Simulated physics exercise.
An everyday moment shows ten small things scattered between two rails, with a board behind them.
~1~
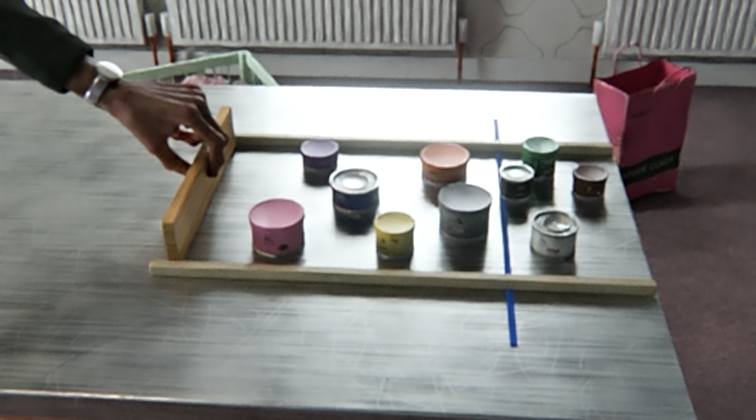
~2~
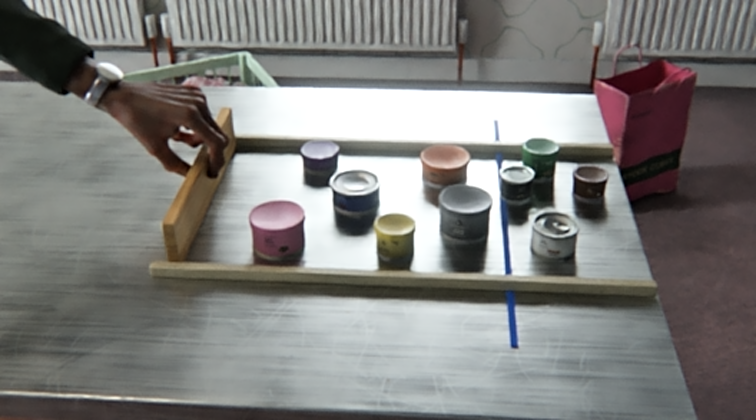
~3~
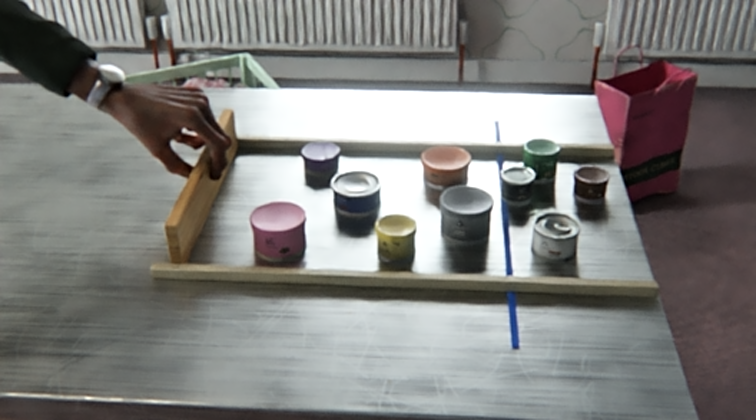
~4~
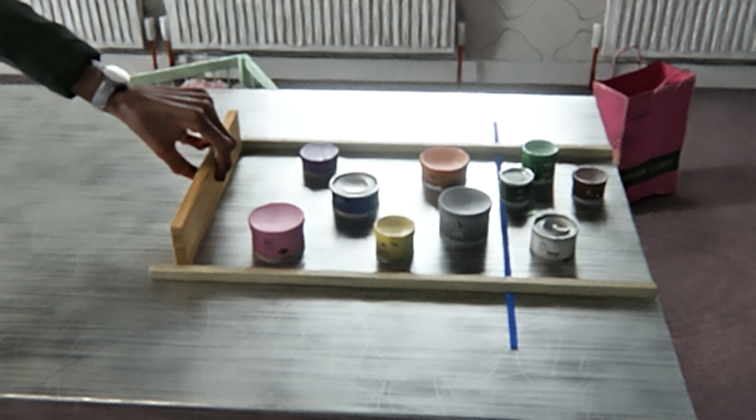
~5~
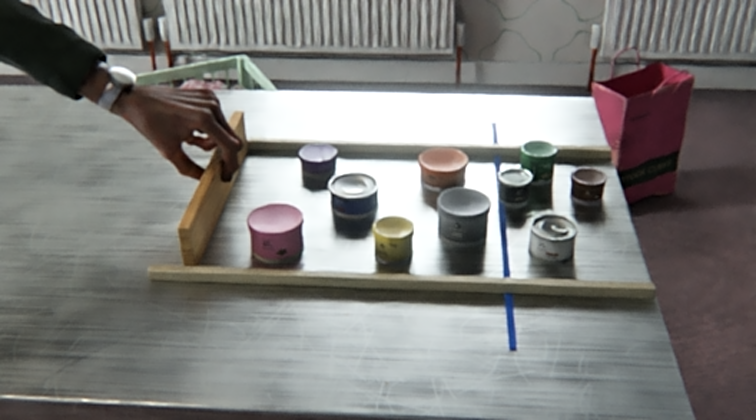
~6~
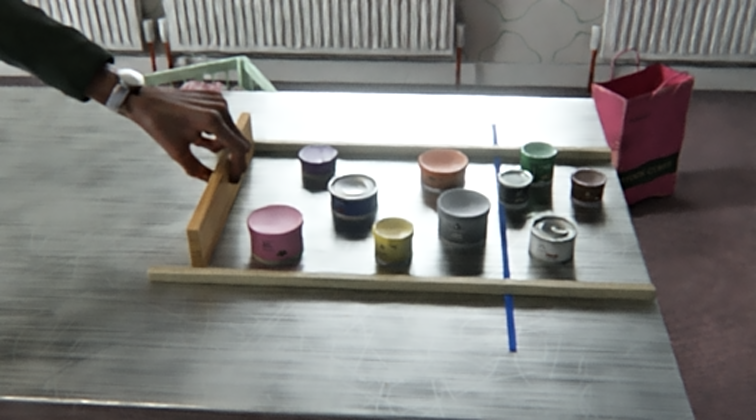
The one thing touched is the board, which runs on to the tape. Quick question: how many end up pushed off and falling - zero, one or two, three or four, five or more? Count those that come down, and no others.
The edge claims none.
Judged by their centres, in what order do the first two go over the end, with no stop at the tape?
Order, earliest first: Brown tin, then white tin.
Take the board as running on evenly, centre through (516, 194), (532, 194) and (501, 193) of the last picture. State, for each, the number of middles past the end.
In order, that gives 0, then 0, then 0.
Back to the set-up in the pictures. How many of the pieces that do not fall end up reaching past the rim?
0 is the number.
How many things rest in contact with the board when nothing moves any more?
Contact count: 3.
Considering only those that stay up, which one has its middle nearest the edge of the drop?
Brown tin.
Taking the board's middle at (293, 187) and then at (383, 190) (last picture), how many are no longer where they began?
It comes to 2 for the first spot, 5 for the other.
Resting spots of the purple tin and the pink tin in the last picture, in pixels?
Listed as asked: First (516, 159), and then (534, 247).
Soon after, none off yet; brown tin at rest near (587, 187); white tin at rest near (552, 239); green tin at rest near (537, 164).
Then, none off yet; brown tin at rest near (587, 187); white tin at rest near (553, 239); green tin at rest near (540, 163).
At rest, the number that fall off is zero.
